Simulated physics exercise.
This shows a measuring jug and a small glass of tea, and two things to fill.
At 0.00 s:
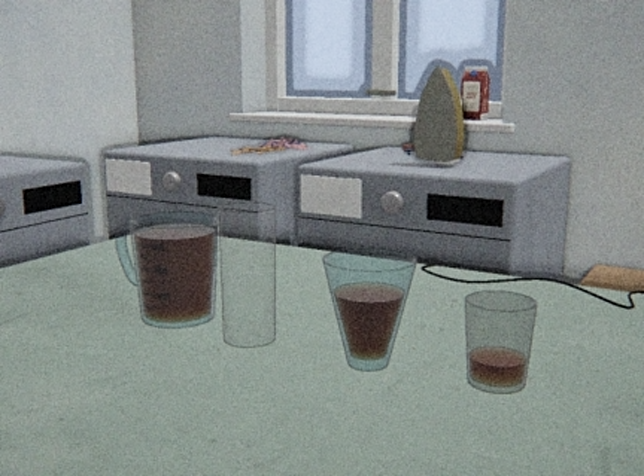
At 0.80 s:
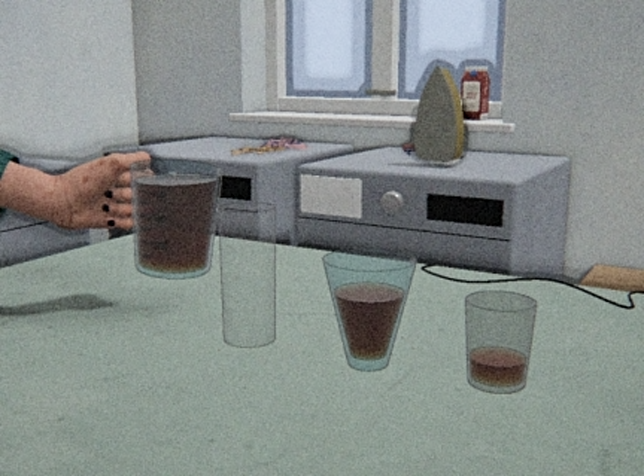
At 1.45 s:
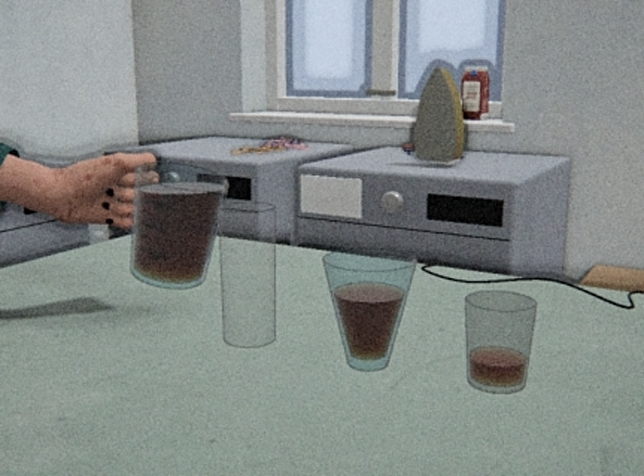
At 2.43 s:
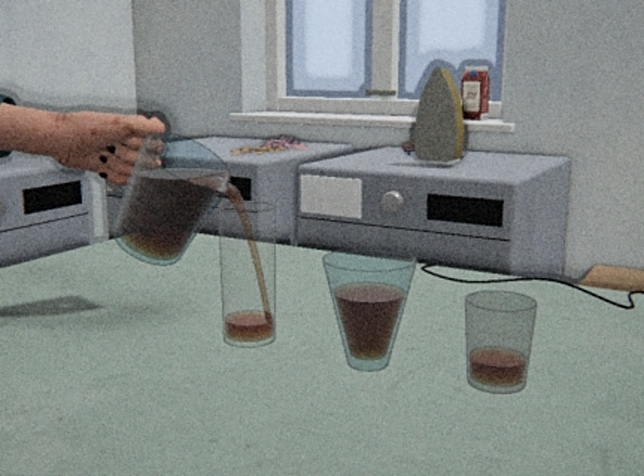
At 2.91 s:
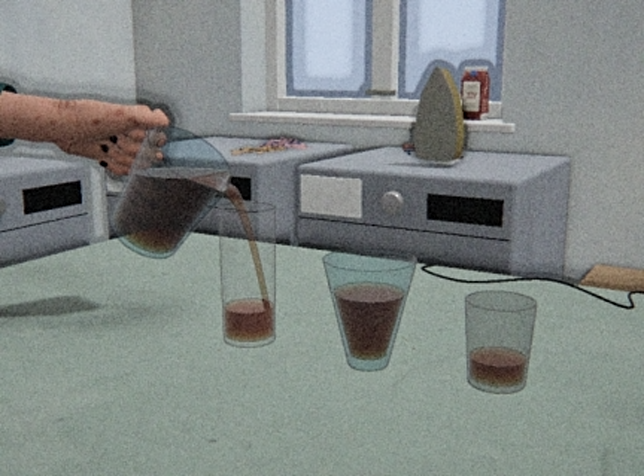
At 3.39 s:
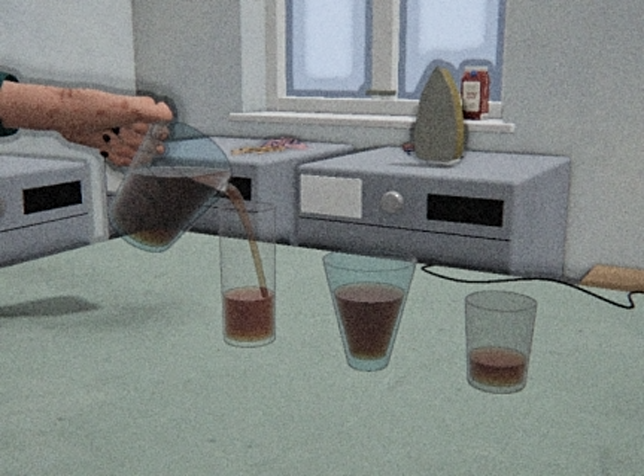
In a room with grey machines below a window, a hand lifts a measuring jug of brown tea from a pale green table and tilts it rightward, pouring a thin stream into an empty tall glass, whose level rises.
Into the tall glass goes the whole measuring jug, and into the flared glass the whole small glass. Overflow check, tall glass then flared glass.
Check: The tall glass, overflow; the flared glass, no overflow.
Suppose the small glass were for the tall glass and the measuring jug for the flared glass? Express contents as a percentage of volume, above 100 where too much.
The first one is at 10 per cent, the second at 230 per cent.
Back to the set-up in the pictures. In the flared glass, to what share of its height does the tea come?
By my reckoning it's around 75 percent.
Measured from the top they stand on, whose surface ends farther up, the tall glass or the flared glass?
Answer: The left one.
By 6.8 s, the tall glass is full to the brim.
By 11.5 s, the tall glass is full to the brim with a puddle round it.
By 16.1 s, the tall glass is full to the brim with a puddle round it; the flared glass is about three quarters full.
